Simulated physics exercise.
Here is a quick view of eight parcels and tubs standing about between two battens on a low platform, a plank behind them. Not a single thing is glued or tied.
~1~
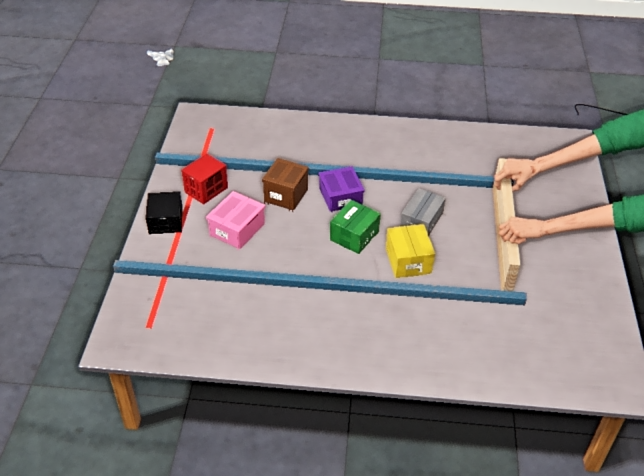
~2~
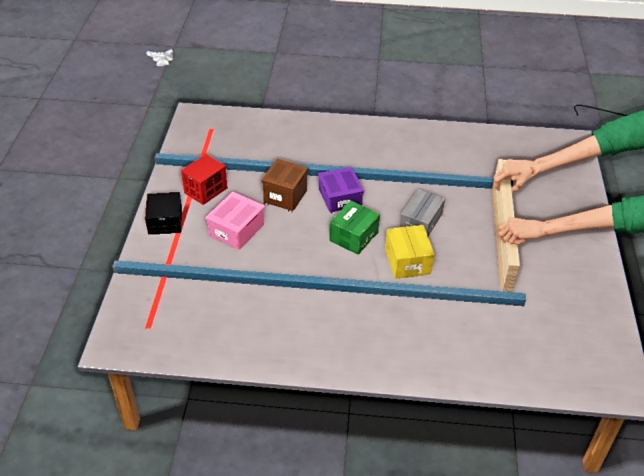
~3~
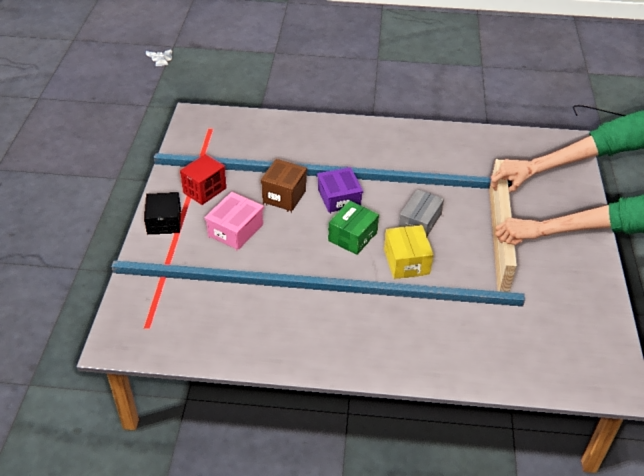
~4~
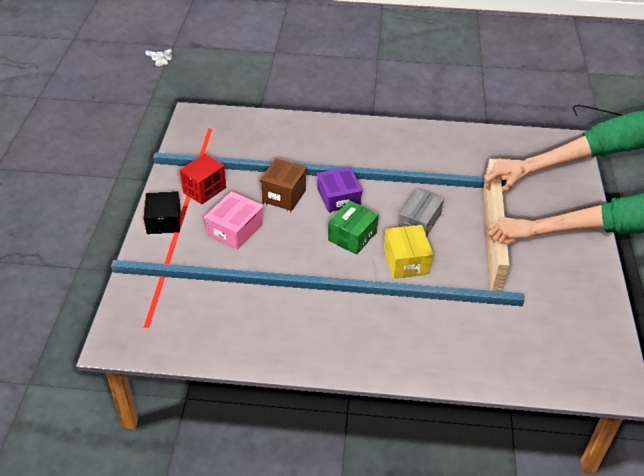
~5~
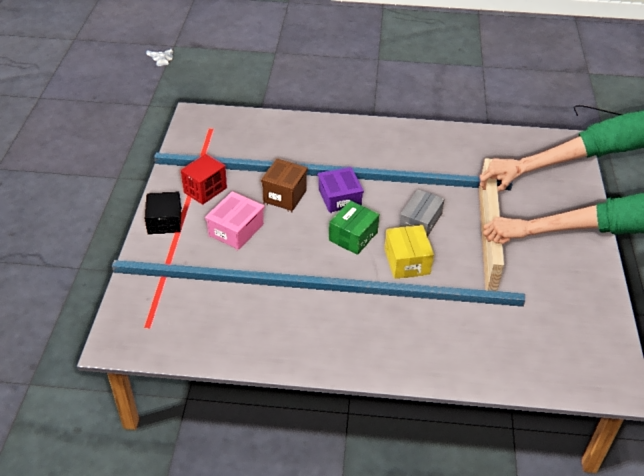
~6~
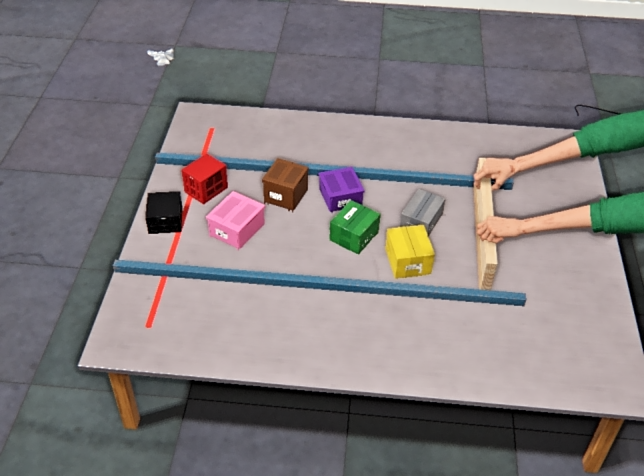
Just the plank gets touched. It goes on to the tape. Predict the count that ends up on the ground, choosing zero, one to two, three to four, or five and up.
The count is five and up.
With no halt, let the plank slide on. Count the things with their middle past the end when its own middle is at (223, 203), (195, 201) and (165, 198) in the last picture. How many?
Respectively, 3, 4 and 6.
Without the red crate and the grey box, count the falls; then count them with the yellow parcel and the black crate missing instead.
3 for the first case, 3 for the second.
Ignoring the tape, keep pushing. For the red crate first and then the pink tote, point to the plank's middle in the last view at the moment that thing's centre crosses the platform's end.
First it's close to (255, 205), next close to (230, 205).
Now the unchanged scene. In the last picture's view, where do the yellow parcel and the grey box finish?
Yellow parcel at about (157, 229), grey box at about (172, 199).
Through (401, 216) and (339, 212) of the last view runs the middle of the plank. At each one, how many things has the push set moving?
That makes 3 at the first spot and 5 at the second.
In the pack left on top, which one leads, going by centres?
The one is the purple tote.
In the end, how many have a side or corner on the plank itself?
2.
Soon after, none off yet; black crate at rest near (164, 212); red crate at rest near (205, 179); pink tote at rest near (237, 221).
Then, none off yet; black crate moved a little near (156, 211); red crate moved about its own width near (174, 174); pink tote moved about its own width near (189, 217).
At rest, the number that fall off is five or more; fallen, green parcel, brown tote, pink tote, red crate and black crate.
